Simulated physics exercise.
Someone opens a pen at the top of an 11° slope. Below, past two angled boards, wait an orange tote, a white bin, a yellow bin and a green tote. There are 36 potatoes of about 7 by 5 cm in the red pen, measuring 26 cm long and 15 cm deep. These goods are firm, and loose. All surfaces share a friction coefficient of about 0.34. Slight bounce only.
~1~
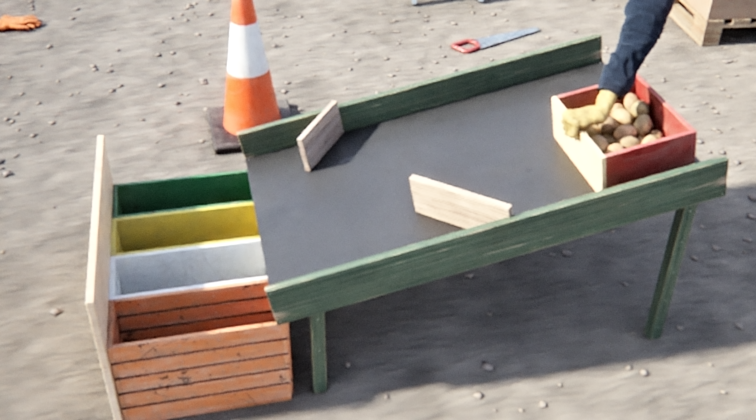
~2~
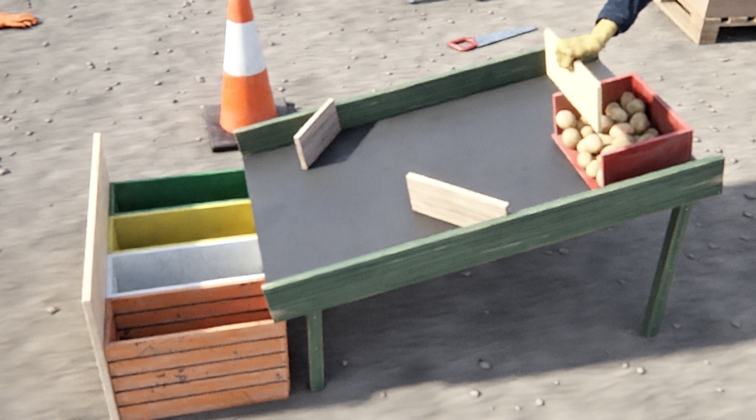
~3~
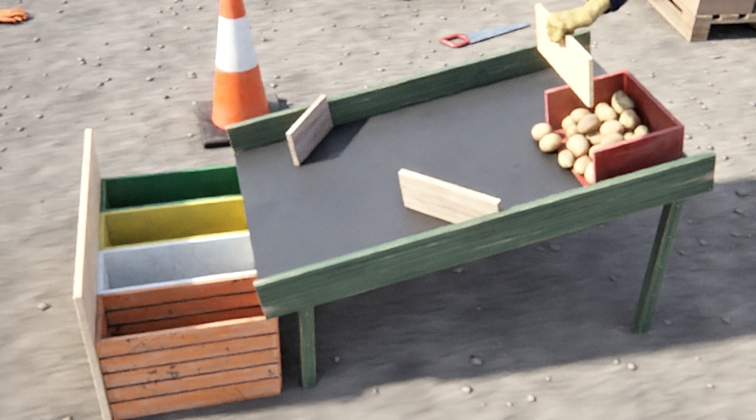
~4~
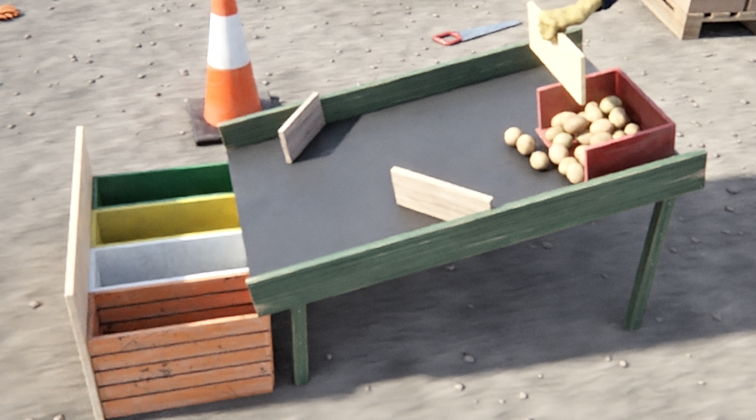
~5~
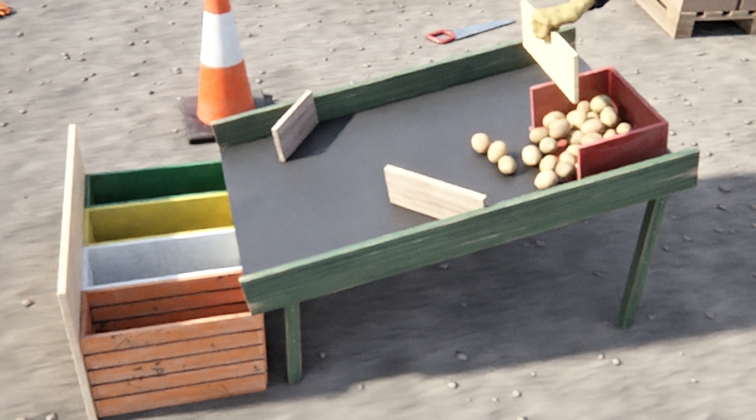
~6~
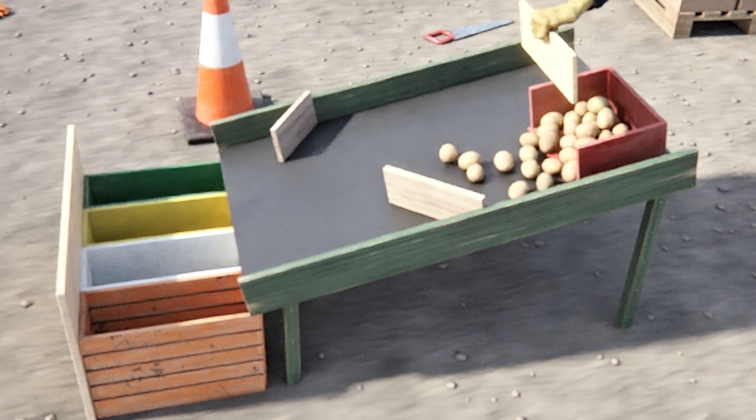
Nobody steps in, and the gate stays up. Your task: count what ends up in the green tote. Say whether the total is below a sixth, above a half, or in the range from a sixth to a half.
Not even a sixth.
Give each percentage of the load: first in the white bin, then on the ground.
Around 10 % in the first place and around 0 % in the second.
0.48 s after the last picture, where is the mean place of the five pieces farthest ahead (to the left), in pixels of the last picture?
Close to (371, 184).
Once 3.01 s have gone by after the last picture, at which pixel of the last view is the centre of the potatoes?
(414, 179).
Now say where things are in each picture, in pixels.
In the first frame (places track the rim corner closest to us here), red pen (605, 156); green tote (116, 217); all still inside.
In the second frame, red pen (602, 154).
In the third frame, red pen (593, 151); 3 out, the lowest potato at (567, 159).
In the fourth frame, red pen (585, 148); 4 out, the lowest potato at (540, 161).
In the fifth frame, red pen (578, 147); 7 out, the lowest potato at (507, 165).
In the sixth frame, red pen (577, 147); green tote (87, 208); 10 out, the lowest potato at (449, 154).
Then, 0.48 s after the last picture, 18 still in the red pen and 18 on the slope.
Then, 1.08 s after the last picture, 10 still in the red pen, 1 in the white bin, 1 in the yellow bin, 23 on the slope and 1 in the air.
Then, 1.93 s after the last picture, 8 still in the red pen, 3 in the white bin, 4 in the yellow bin, 19 on the slope and 2 in the air.
Final count (3.01 s after the last picture), 7 still in the red pen, 4 in the white bin, 11 in the yellow bin, 1 in the green tote and 13 on the slope. Asked share, 1 of 36, 3 per cent.
